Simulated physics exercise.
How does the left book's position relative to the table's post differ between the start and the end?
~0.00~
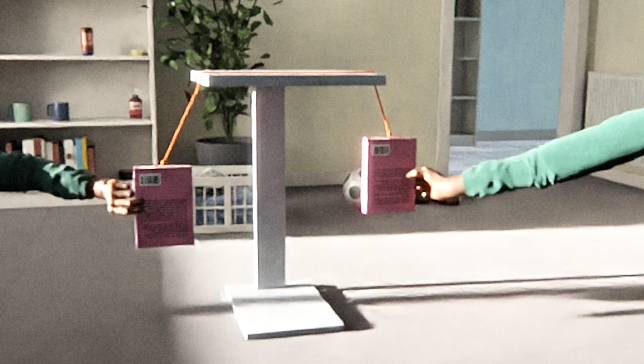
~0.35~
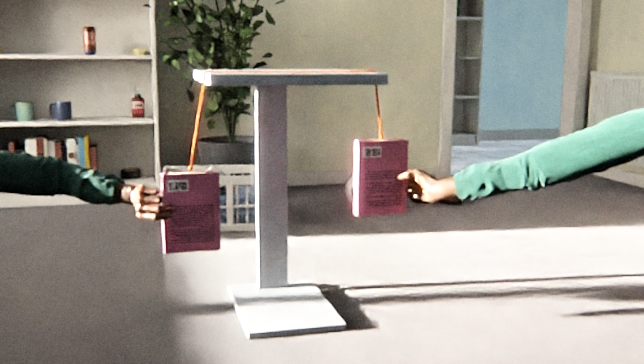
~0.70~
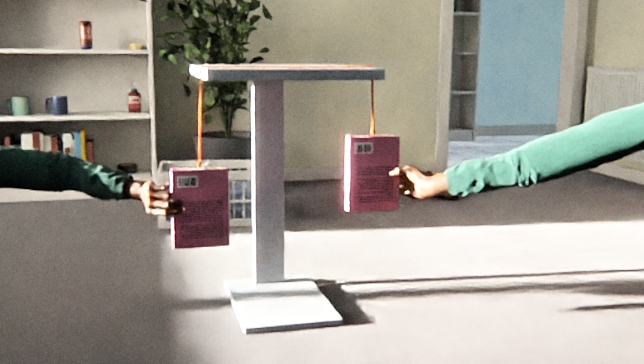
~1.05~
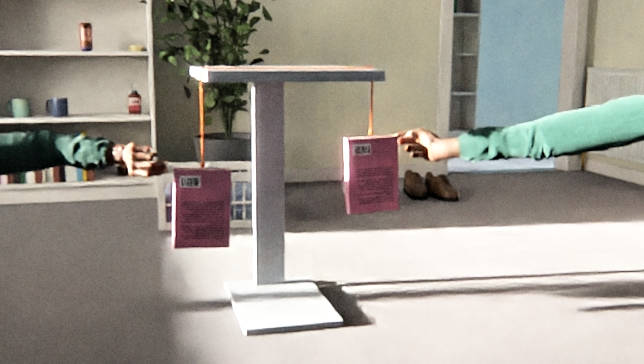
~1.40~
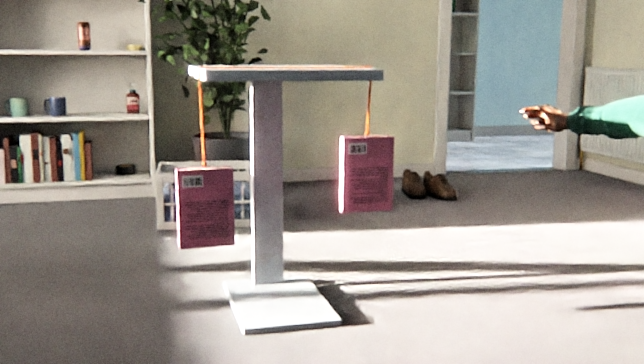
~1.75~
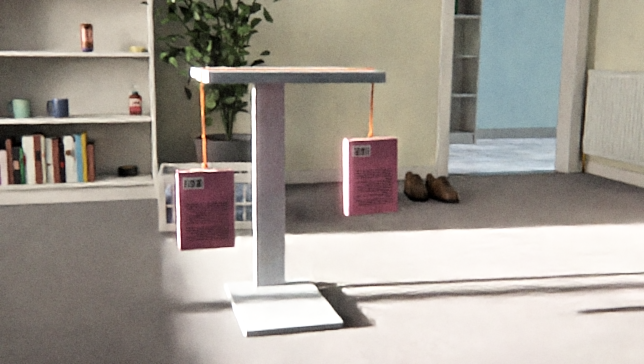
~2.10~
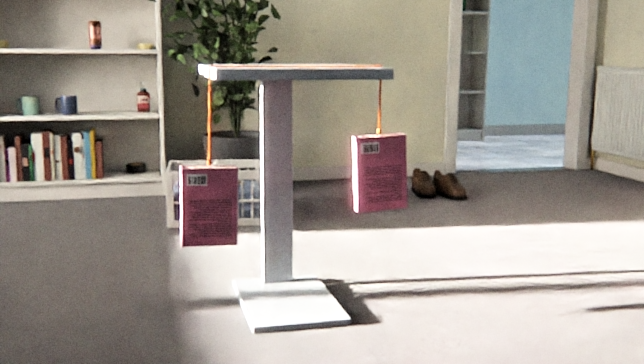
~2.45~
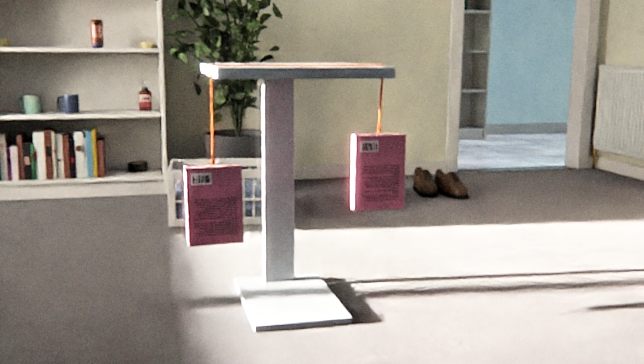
At the start the left book is held out to the left, away from the post, with its string slanting. By the end it hangs farther right and closer to the post, with its string nearly upright.
